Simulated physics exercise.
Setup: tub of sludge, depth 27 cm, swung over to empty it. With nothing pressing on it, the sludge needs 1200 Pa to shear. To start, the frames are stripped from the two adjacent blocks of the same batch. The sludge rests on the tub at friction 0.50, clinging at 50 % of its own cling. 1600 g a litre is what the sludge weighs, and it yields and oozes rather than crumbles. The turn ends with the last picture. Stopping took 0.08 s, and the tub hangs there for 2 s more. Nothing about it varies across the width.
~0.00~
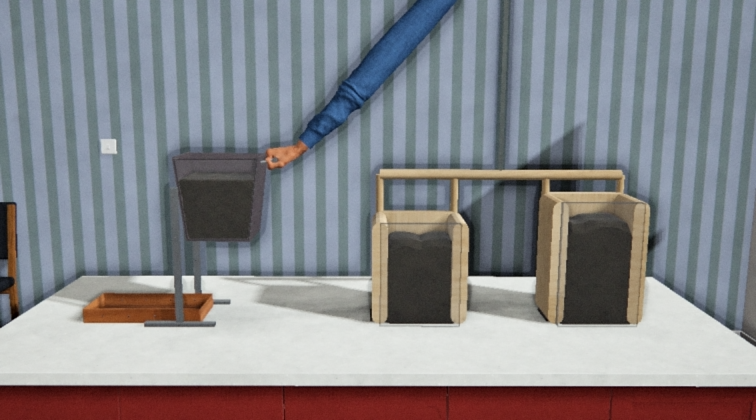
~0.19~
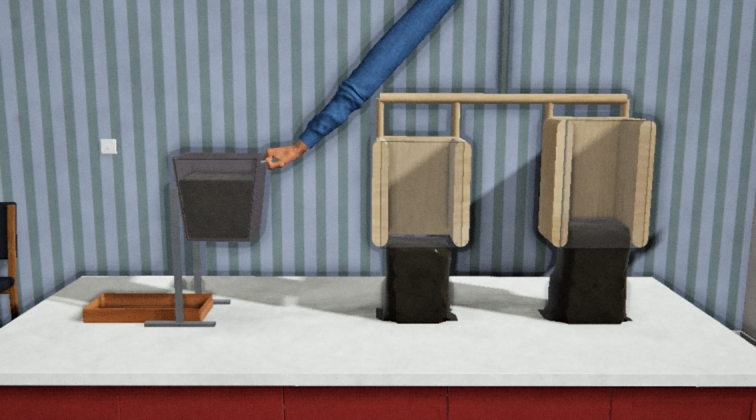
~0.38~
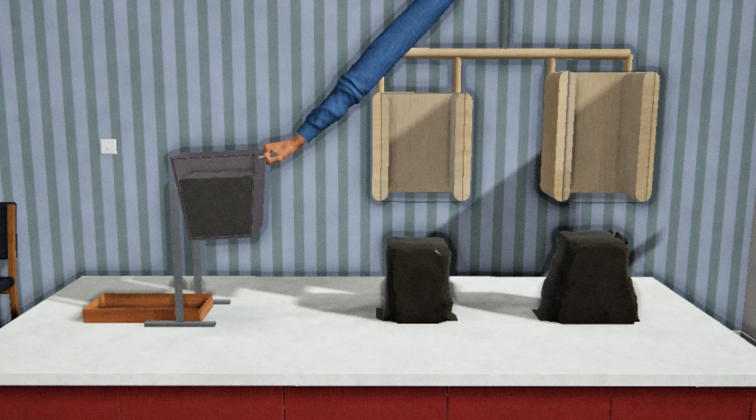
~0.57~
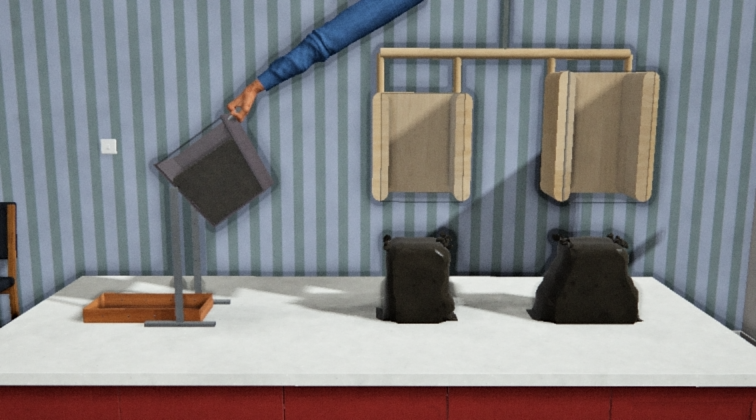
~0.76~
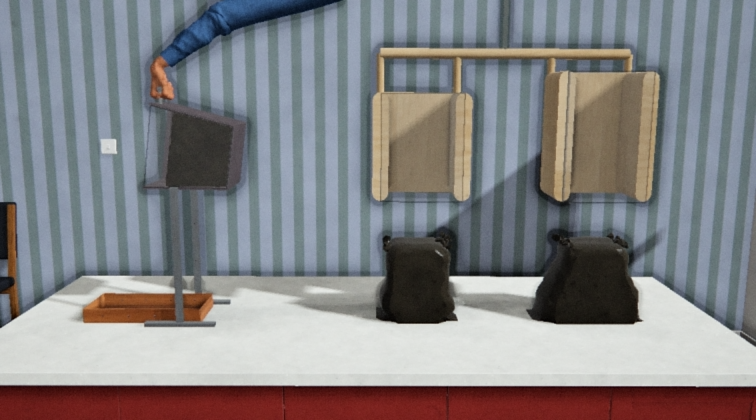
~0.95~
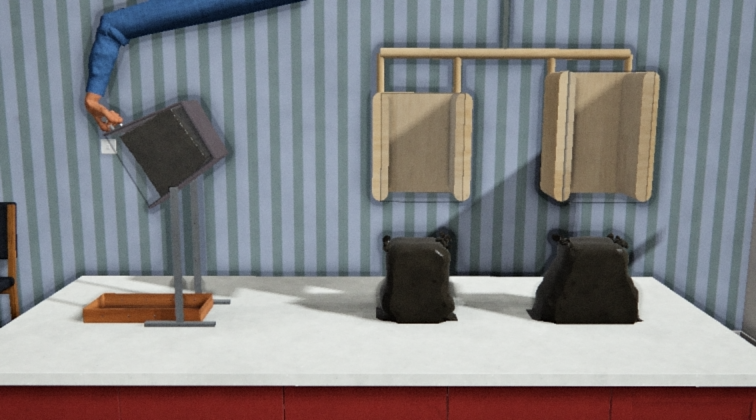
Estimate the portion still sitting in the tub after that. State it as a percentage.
The portion still in the tub is near 0 %.
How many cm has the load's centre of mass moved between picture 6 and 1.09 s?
I'd estimate roughly 13 centimetres.
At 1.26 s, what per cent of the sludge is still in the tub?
Some 0 per cent.
After 1.09 s, the tub is at 119 degrees and holds 64 %.
After 1.26 s, the tub is at 119 degrees and holds 0 %.
After 1.43 s, the tub is at 119 degrees and holds 0 %.
After 1.60 s, the tub is at 119 degrees and holds 0 %.
After 2.95 s, the tub is at 119 degrees and holds 0 %.
